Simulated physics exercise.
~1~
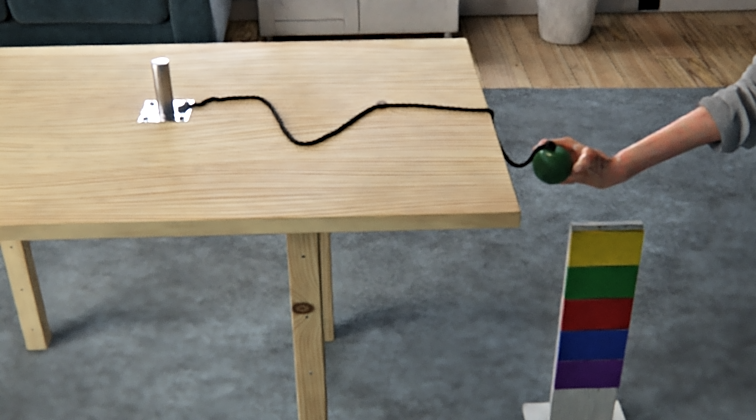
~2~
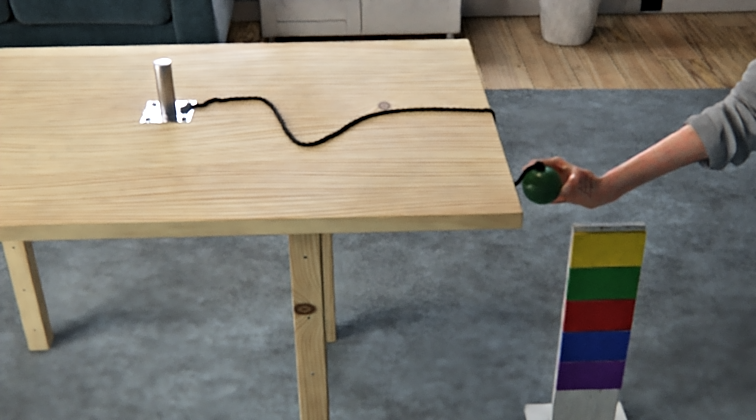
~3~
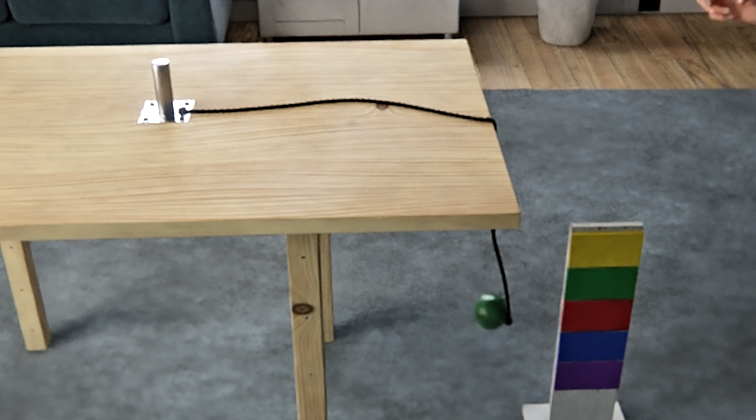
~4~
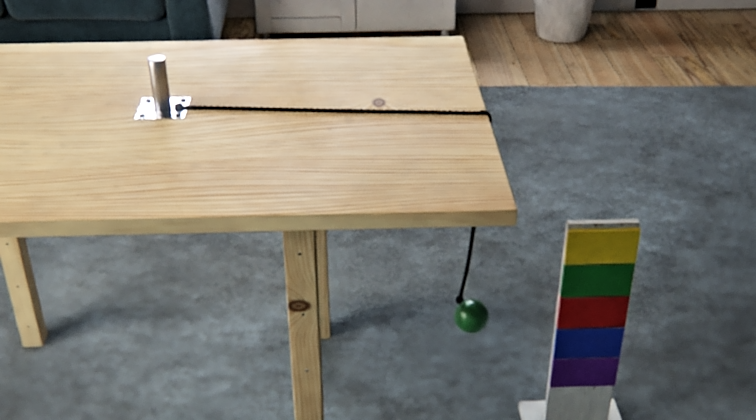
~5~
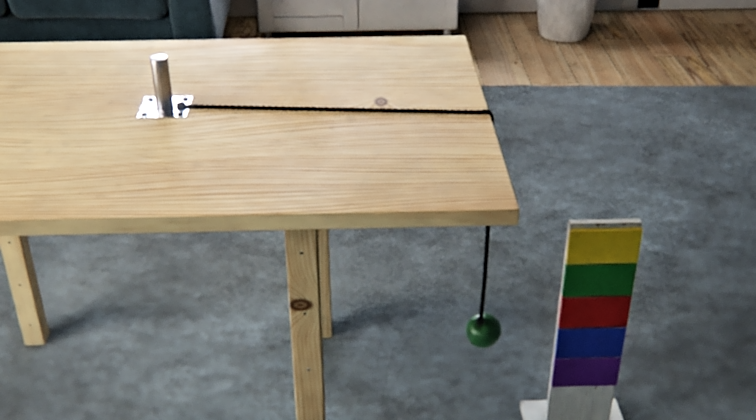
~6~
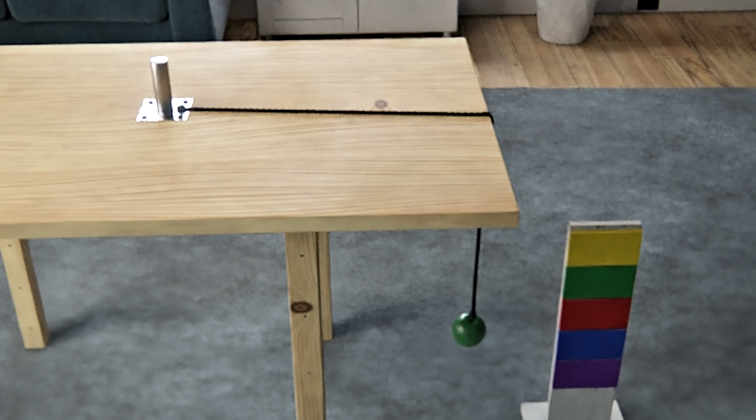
The green ball drops from a hand, pulls its cord taut, and hangs level with blue.
